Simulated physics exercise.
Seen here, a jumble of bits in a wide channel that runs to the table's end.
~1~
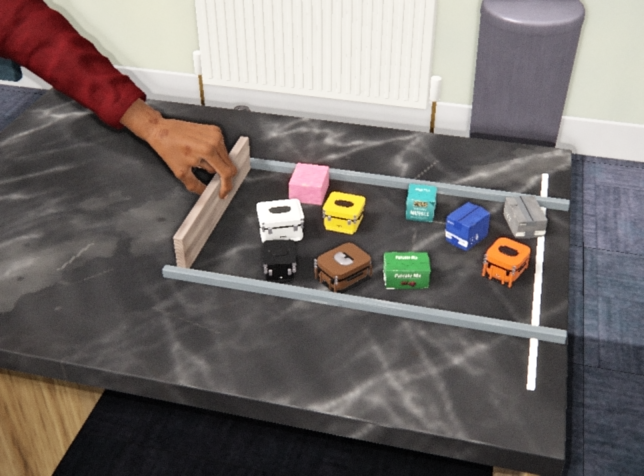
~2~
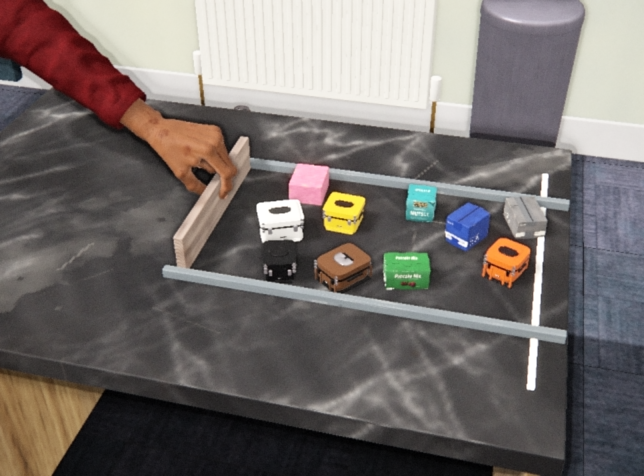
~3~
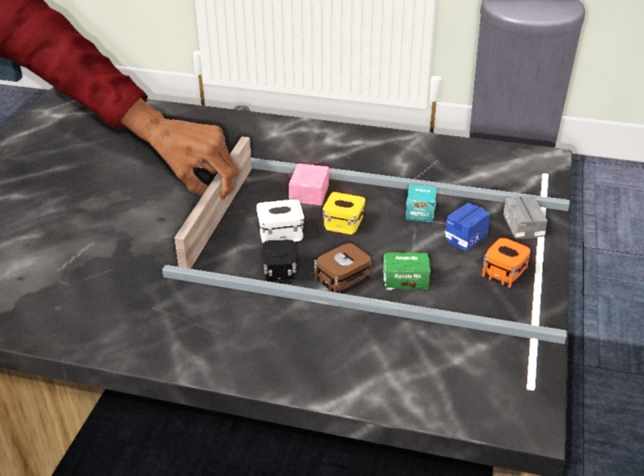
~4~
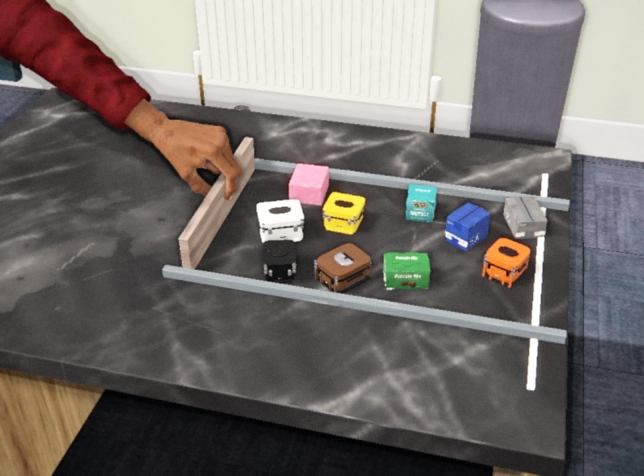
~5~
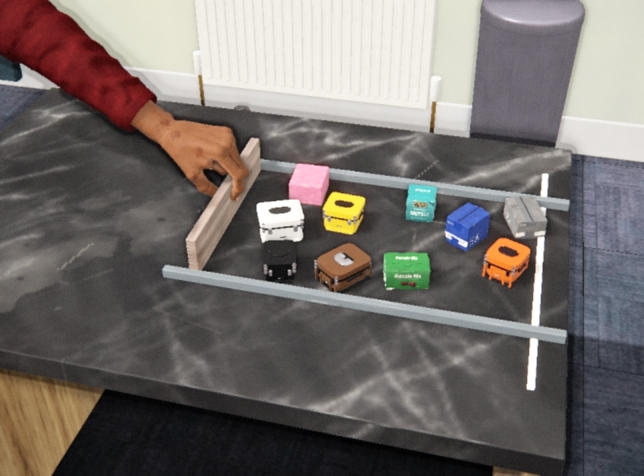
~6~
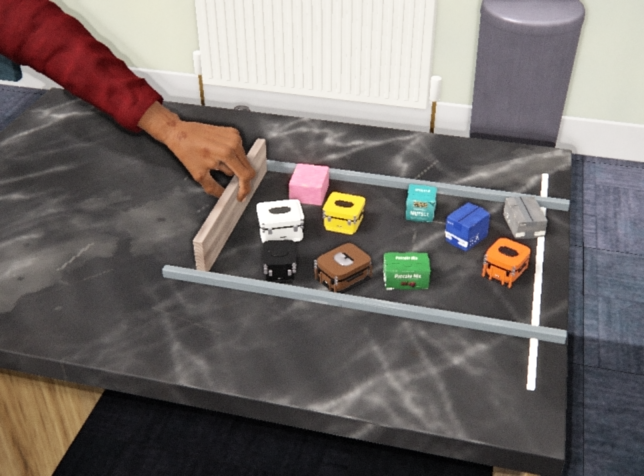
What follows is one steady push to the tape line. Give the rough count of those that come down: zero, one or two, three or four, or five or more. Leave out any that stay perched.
The number that fall off is five or more.
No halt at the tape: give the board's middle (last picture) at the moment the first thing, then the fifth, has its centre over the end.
First at (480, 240), next at (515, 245).
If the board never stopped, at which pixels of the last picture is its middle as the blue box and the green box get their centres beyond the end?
Its middle is around (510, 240) and around (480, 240).
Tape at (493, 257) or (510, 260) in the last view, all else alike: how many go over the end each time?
The counts: 2 and 3.
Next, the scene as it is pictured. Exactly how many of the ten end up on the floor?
In all, 6 of them.
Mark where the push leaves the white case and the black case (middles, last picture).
The white case stops around (563, 270); the black case around (554, 308).
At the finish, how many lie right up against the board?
4 of them.
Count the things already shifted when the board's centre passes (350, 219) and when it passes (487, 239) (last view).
The counts are 6 and 10.
Early on, none off yet; grey box at rest near (525, 217); orange case at rest near (507, 262); blue box at rest near (467, 226).
Finally, the number that fall off is five or more; lost, brown case, turquoise box, green box, blue box, orange case and grey box.
